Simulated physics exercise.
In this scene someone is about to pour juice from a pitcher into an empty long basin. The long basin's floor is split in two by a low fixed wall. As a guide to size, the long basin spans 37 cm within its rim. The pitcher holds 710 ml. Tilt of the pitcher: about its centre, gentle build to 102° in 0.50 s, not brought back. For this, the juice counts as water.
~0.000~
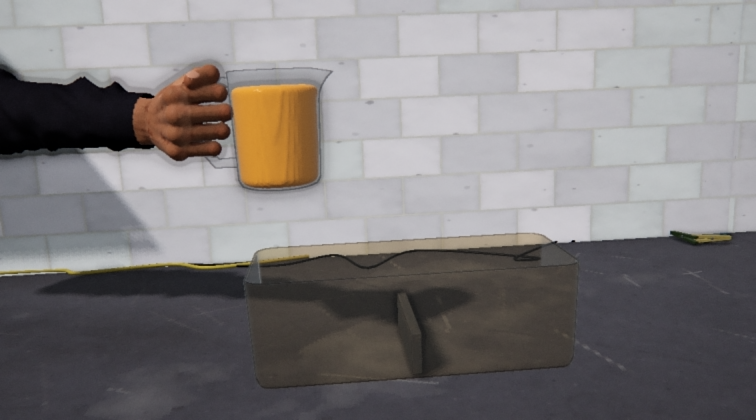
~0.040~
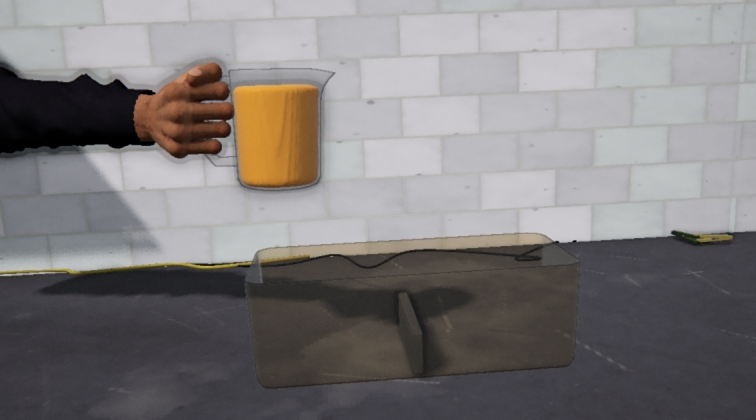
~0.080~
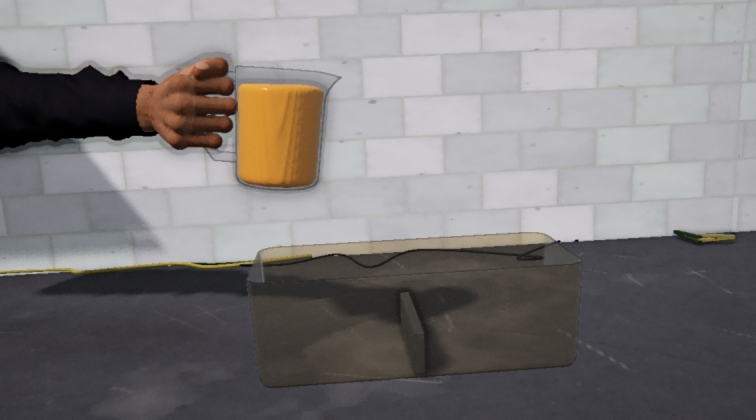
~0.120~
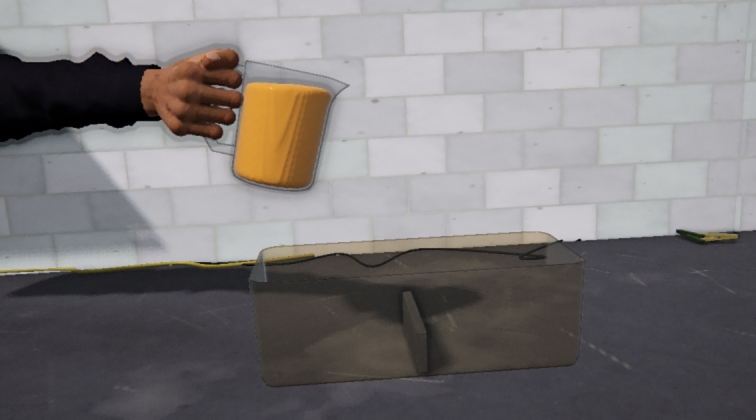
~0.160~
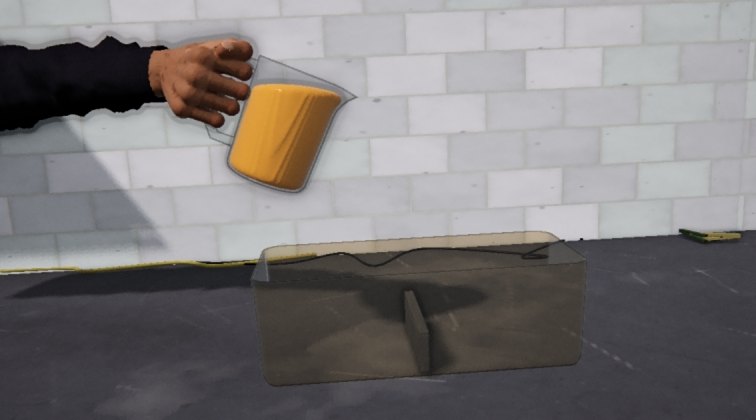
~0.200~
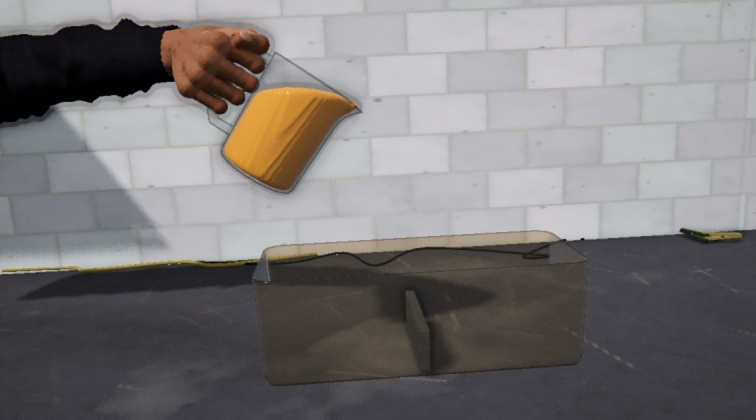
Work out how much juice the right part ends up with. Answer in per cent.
I would put it at 57 per cent.
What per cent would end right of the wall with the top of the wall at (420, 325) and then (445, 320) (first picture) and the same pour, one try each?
35 then 5 %.
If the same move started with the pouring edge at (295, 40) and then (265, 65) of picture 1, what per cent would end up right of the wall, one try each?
10 in a hundred, followed by 5 in a hundred.
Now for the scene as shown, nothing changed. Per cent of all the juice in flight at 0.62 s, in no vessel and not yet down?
22 per cent or so.
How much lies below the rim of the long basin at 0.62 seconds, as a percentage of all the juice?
Near 58 in a hundred.
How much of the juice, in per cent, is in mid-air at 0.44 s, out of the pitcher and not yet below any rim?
Some 30 per cent, I reckon.
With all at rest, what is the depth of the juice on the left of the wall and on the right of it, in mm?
Around 12 mm deep on the left, around 16 mm deep on the right.
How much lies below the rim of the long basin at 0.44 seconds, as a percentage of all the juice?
12 %, more or less.
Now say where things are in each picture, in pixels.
In the first picture, tilt 0°; pouring edge (333, 70); surface from (232, 90) to (318, 86); the long basin's rim runs from (251, 267) to (559, 248); the wall's top is at (408, 313).
In the second picture, tilt 2°; pouring edge (335, 71); surface from (235, 89) to (320, 87).
In the third picture, tilt 6°; pouring edge (341, 76); surface from (239, 86) to (325, 89).
In the fourth picture, tilt 14°; pouring edge (350, 84); surface from (246, 86) to (332, 91).
In the fifth picture, tilt 24°; pouring edge (358, 96); surface from (247, 102) to (341, 93).
In the sixth picture, tilt 35°; pouring edge (363, 111); surface from (243, 114) to (355, 101).
Then, 0.44 s in, the tilt is 98° and 59 per cent is still to pour, 1 is left of the wall and 10 right of it.
Then, 0.62 s in, the tilt is 102° and 20 per cent is still to pour, 24 is left of the wall and 34 right of it.
Then, 0.80 s in, the tilt is 102° and 5 per cent is still to pour, 30 is left of the wall and 56 right of it.
Then, 1.00 s in, the tilt is 102° and 1 per cent is still to pour, 39 is left of the wall and 57 right of it.
Finally, 41 per cent lies left of the wall, 57 right of it and 2 outside.
